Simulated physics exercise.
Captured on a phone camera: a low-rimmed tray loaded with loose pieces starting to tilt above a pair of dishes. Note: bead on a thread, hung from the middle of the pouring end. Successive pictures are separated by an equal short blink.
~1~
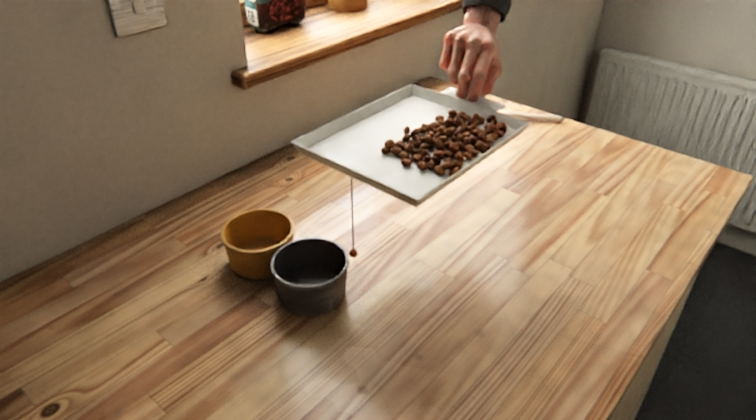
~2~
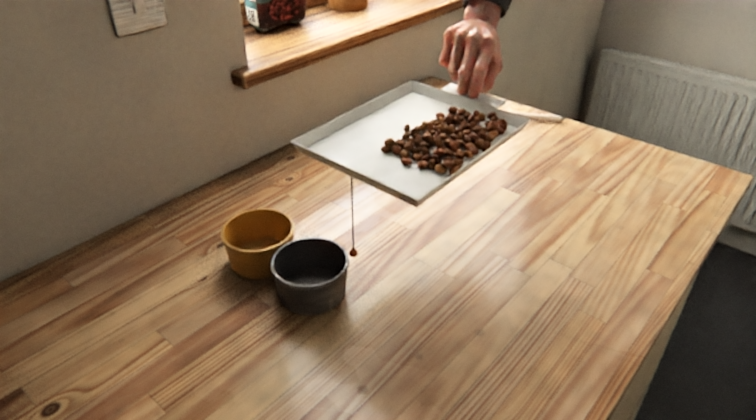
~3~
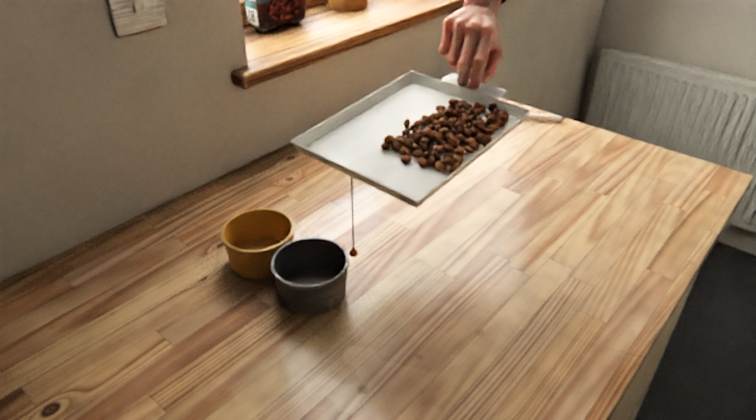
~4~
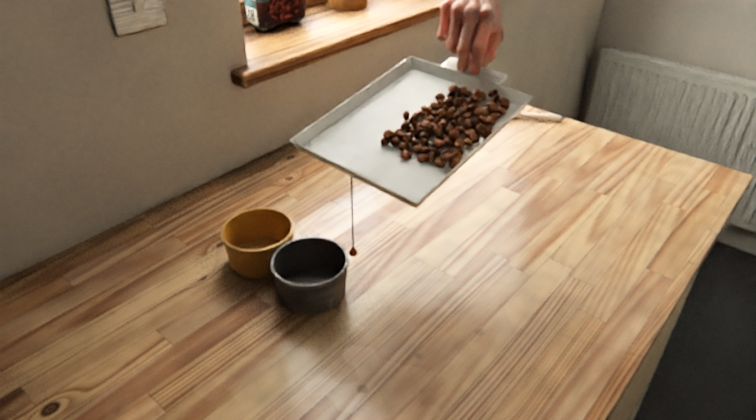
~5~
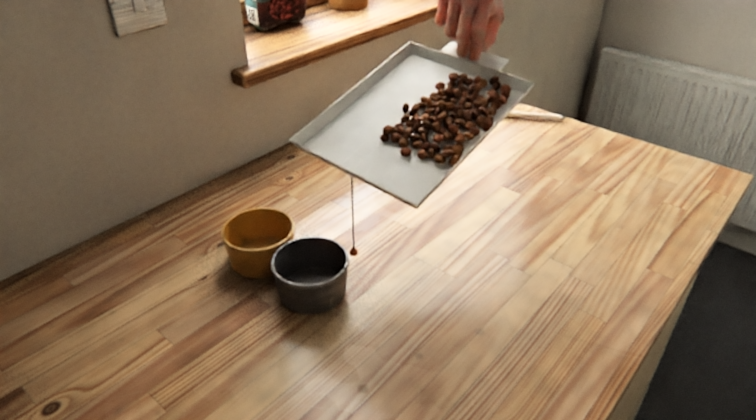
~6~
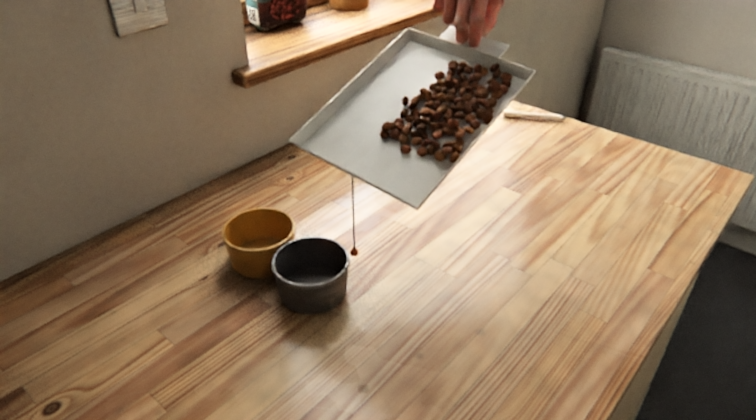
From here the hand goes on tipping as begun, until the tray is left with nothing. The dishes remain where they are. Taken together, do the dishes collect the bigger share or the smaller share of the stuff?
The dishes are left with the minor part.
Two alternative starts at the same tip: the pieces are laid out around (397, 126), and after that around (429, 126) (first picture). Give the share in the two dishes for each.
Near 30 % and 20 %.
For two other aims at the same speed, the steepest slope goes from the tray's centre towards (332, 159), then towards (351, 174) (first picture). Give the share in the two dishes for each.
70 % and 30 %, roughly.
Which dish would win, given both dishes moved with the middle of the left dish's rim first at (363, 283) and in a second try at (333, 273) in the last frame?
First try, the leftmost dish; second try, the rightmost dish.
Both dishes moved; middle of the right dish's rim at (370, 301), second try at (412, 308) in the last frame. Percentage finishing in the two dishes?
You'd get near 70 per cent and afterwards near 50 per cent.
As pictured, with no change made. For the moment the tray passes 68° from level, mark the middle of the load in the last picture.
I'd mark it close to (384, 198).
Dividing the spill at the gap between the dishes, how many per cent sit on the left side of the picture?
Around 30 per cent, give or take.
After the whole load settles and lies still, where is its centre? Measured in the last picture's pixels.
Somewhere close to (348, 362) in the last picture.
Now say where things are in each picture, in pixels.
In the first picture, corners of the pouring end near (299, 141) and (417, 195), level; middle of the load near (444, 139), bits of dog kibble; left dish near (232, 258); right dish near (283, 293); bead on its thread near (353, 253).
In the second picture, corners of the pouring end near (299, 141) and (417, 195), level; middle of the load near (444, 137).
In the third picture, corners of the pouring end near (298, 140) and (416, 196), tipped barely, lowest at the right corner; middle of the load near (444, 131).
In the fourth picture, corners of the pouring end near (297, 139) and (416, 198), tipped a little, lowest at the right corner; middle of the load near (444, 122).
In the fifth picture, corners of the pouring end near (297, 139) and (416, 199), tipped clearly, lowest at the right corner; middle of the load near (444, 114).
In the sixth picture, corners of the pouring end near (296, 139) and (416, 201), tipped clearly, lowest at the right corner; middle of the load near (444, 107); left dish near (233, 257); right dish near (284, 292).
Shortly afterwards, tray tipped steeply; near two thirds on the tray; only a few in the right dish; near a third in the air.
Next, tray tipped past a quarter turn; a little in the right dish; all but a few outside both; only a few in the air.
Some moments later, tray tipped past a quarter turn; a little in the right dish; all but a few outside both.
In the end, tray tipped past a quarter turn; a little in the right dish; none at all in the left dish; all but a few outside both.
